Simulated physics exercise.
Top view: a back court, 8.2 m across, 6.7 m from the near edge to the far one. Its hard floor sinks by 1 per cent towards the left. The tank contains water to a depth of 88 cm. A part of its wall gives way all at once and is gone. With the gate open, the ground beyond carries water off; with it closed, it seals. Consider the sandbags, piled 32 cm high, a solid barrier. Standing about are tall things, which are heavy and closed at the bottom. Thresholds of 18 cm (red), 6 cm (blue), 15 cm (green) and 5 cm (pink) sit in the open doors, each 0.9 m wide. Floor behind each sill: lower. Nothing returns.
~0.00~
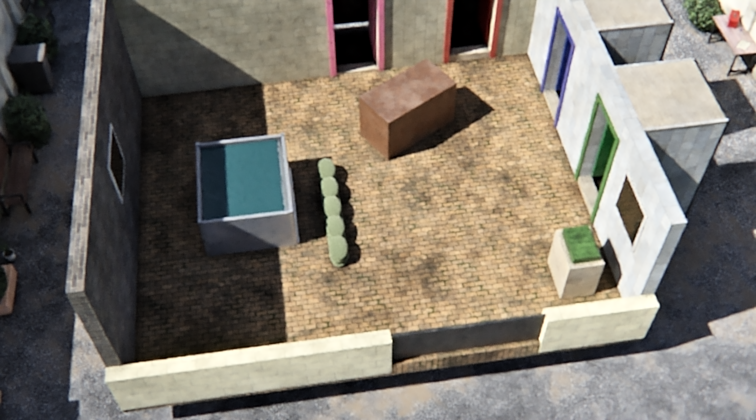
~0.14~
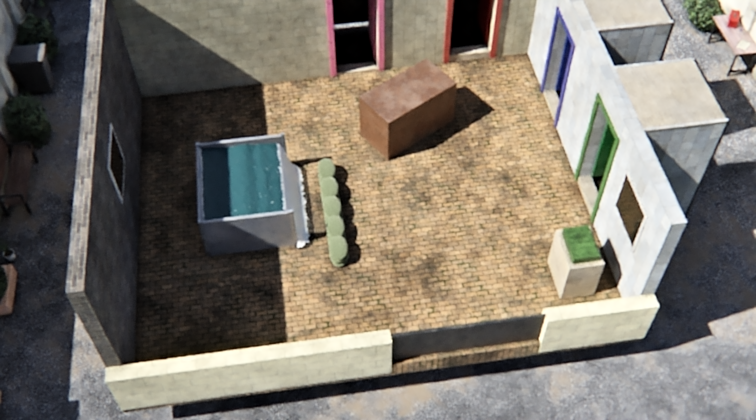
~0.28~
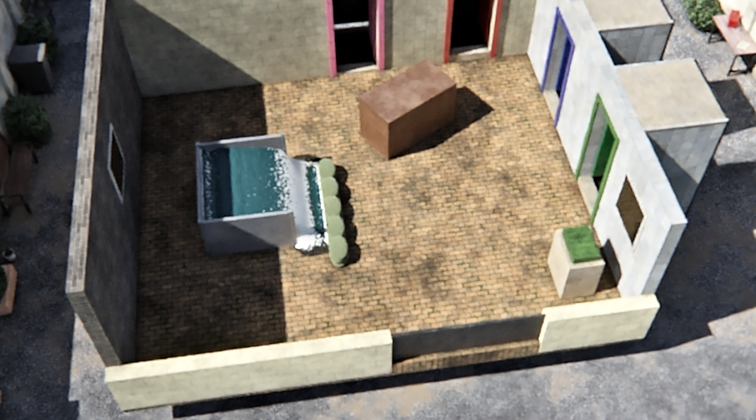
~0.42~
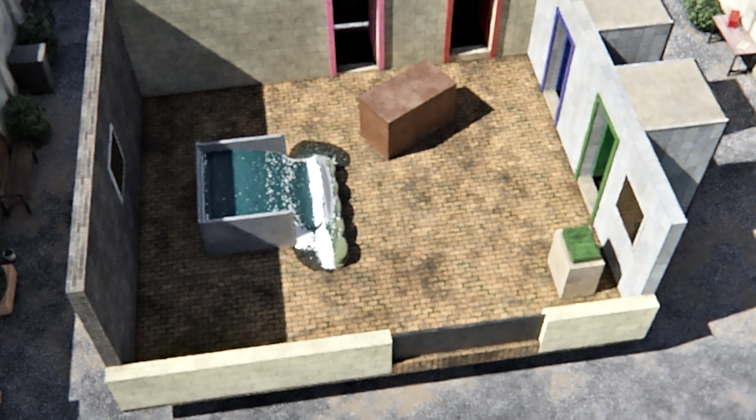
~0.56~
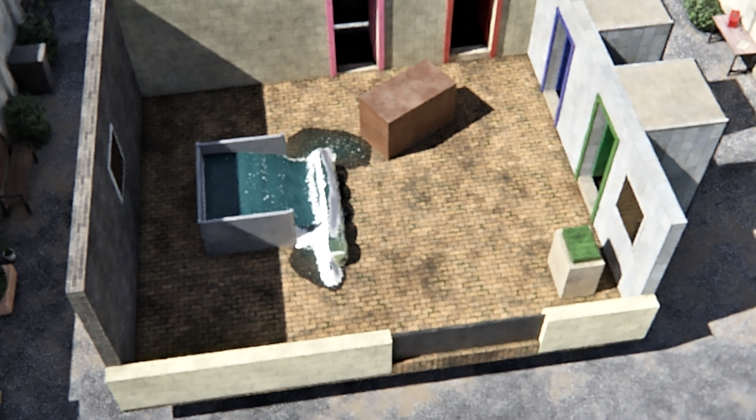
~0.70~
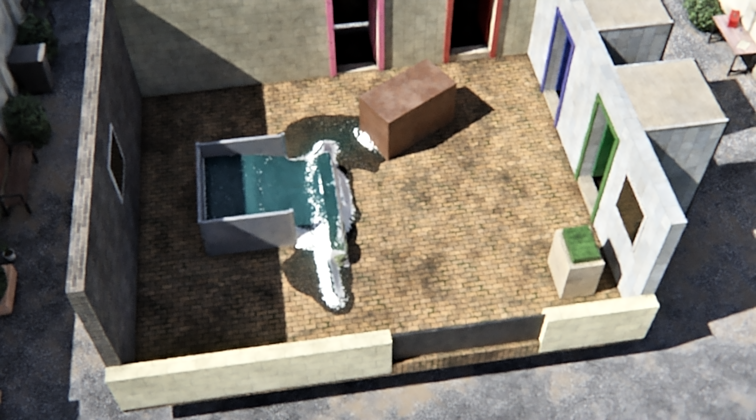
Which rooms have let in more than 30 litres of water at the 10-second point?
The room behind the red door is at or below 30 litres; the room behind the blue door is at or below 30 litres; the room behind the green door is at or below 30 litres; the room behind the pink door is above 30 litres.
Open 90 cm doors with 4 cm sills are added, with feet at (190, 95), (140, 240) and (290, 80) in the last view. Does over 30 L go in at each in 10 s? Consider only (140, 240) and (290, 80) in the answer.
Door 1: Lower; door 2: Higher.
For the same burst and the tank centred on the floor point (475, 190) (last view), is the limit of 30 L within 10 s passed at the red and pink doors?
Red: Within limit; pink: Within limit.
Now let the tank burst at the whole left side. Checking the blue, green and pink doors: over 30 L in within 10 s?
Blue: Within the limit; green: Within the limit; pink: Within the limit.
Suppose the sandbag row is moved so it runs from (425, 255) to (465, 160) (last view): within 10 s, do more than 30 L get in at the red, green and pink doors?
Against the limit, the red door stays within it, the green door stays within it and the pink door goes beyond it.
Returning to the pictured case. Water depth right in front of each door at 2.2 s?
Depths in centimetres - red: 3, blue: 0, green: 0, pink: 15.
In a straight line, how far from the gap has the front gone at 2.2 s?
Distance: Approx. 5.8 m.
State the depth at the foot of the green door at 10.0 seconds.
Some 2.5 centimetres of depth.
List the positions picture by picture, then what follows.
In the first picture, still water, 88 cm deep, in the tank at (244, 180).
In the second picture, the front is at (300, 247), 1.0 m from the gap at (288, 193); 0.5 m2 of floor is under water; 88 cm left at the back of the tank.
In the third picture, the front is at (321, 250), 1.2 m from the gap at (289, 196); 1.2 m2 of floor is under water; 80 cm left at the back of the tank.
In the fourth picture, the front is at (330, 268), 1.6 m from the gap at (289, 197); 2.2 m2 of floor is under water; 76 cm left at the back of the tank.
In the fifth picture, water pours out at (289, 197) and has run 2.0 m, to (361, 143); typically 13 cm deep outside, 72 cm at the tank's back.
In the sixth picture, water pours out at (289, 198) and has run 2.6 m, to a hidden place; typically 13 cm deep outside, 62 cm at the tank's back.
After 1.4 s water covers 35 % of the floor and is deepest (48 cm) near (315, 206); red door not reached, blue door not reached, green door not reached, pink door 9 cm at the sill, 0 L in.
After 2.2 s water covers 55 % of the floor and is deepest (30 cm) near (295, 208); red door 3 cm at the sill, 0 L in, blue door not reached, green door not reached, pink door 15 cm at the sill, 63 L in.
After 3.5 s water covers 65 % of the floor and is deepest (22 cm) near (315, 206); red door 4 cm at the sill, 0 L in, blue door 3 cm at the sill, 0 L in, green door 9 cm at the sill, 0 L in, pink door 11 cm at the sill, 140 L in.
After 6.0 s water covers 85 % of the floor and is deepest (12 cm) near (298, 231); red door 3 cm at the sill, 0 L in, blue door 5 cm at the sill, 1 L in, green door 2 cm at the sill, 0 L in, pink door 8 cm at the sill, 164 L in.
After 10.0 s water covers 95 % of the floor and is deepest (10 cm) near (141, 162); red door 4 cm at the sill, 0 L in, blue door 2 cm at the sill, 1 L in, green door 2 cm at the sill, 0 L in, pink door 4 cm at the sill, 170 L in.
